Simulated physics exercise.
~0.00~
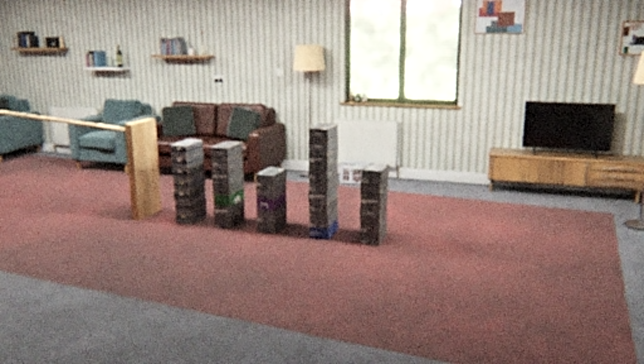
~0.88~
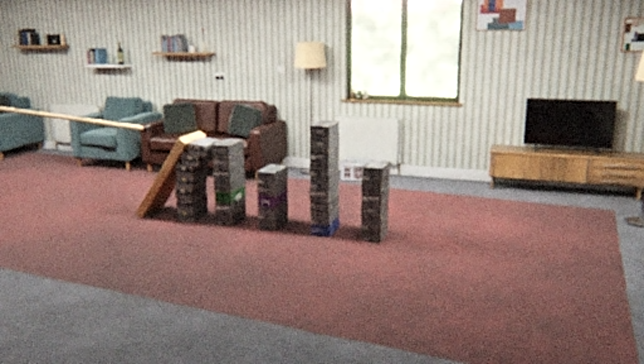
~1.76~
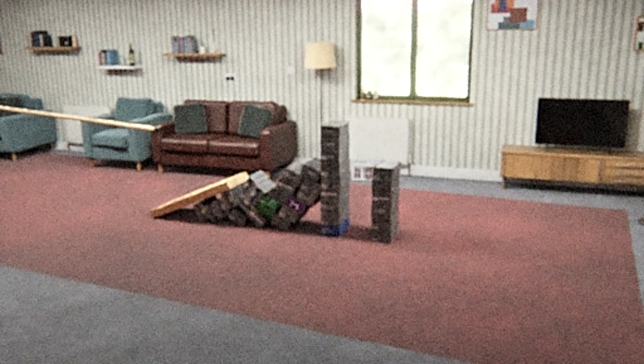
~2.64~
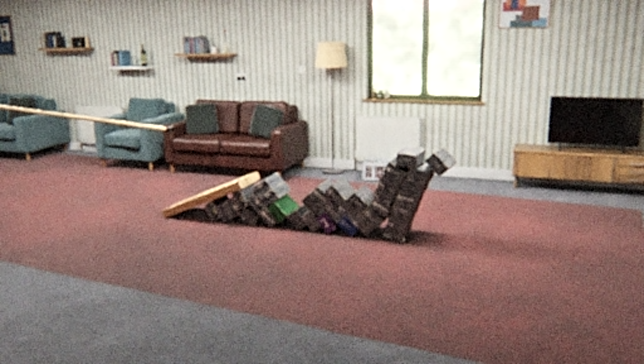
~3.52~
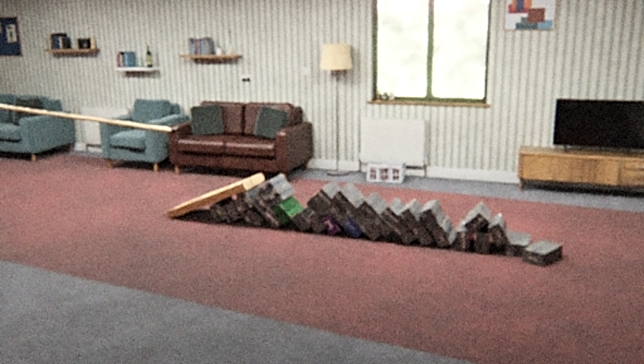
In a living room, a pole tips a board into stacked boxes, toppling them all rightward.
